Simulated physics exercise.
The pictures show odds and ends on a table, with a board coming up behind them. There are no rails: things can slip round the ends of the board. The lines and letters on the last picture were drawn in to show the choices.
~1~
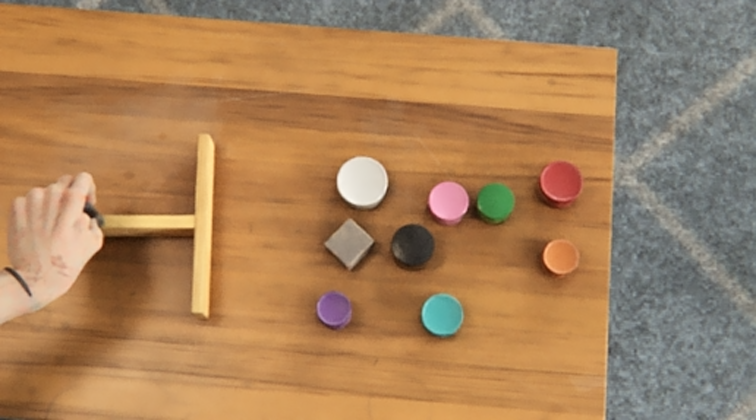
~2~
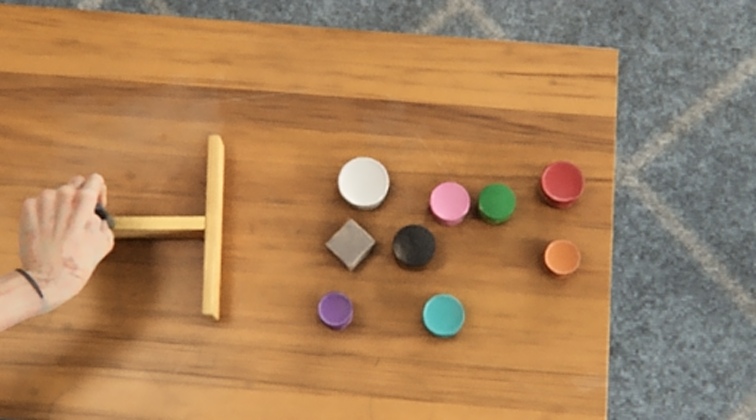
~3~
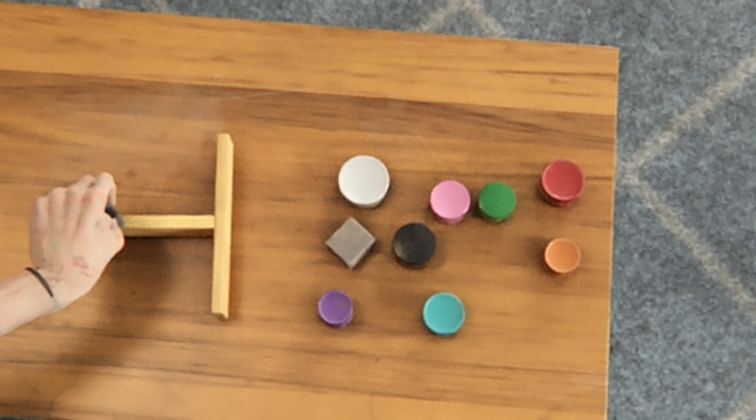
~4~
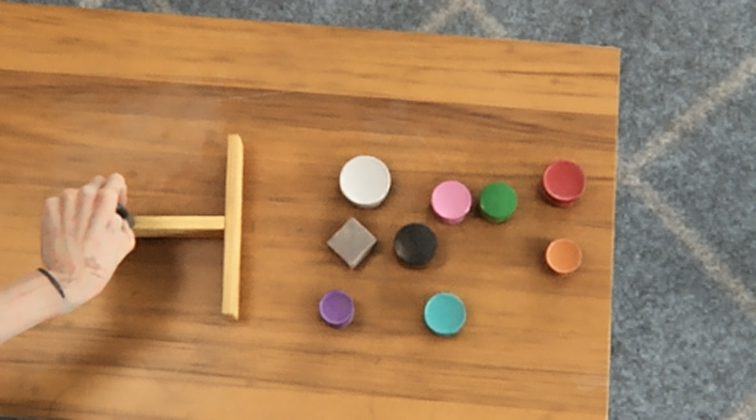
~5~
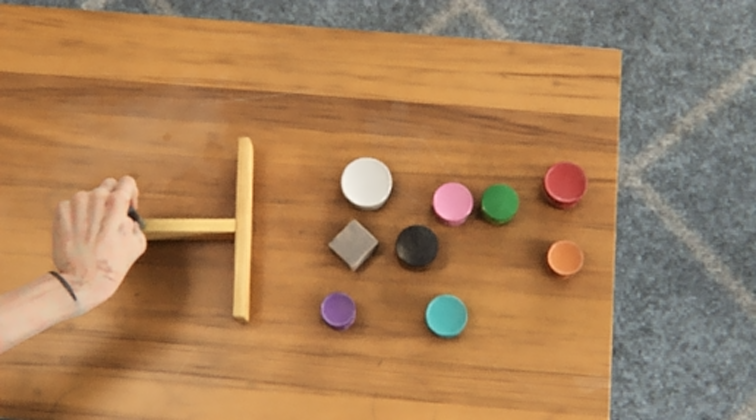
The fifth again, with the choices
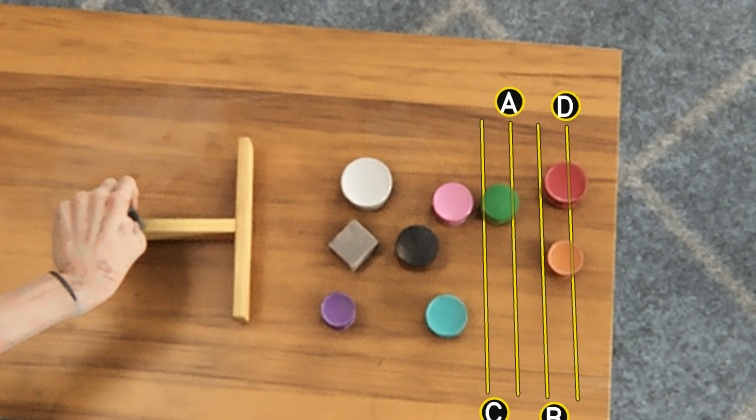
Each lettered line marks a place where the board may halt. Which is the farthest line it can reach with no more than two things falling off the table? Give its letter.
It should halt at B.
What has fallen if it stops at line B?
The orange jar goes over.
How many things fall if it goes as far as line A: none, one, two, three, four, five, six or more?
The count is none.
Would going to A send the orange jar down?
By then, no.
On the marked copy, A at (514, 255); B at (543, 257); C at (485, 252); D at (572, 259).
With B. Early on, board (349, 234); purple tub (373, 313); white tub (381, 185).
Further on, board (458, 242); red jar (571, 185); green pot (534, 198).
At the end, board (542, 248); orange jar over the edge; red jar (615, 163); one fallen.
As for the rest, A is within the limit but short; C is within the limit but short; D drops three.
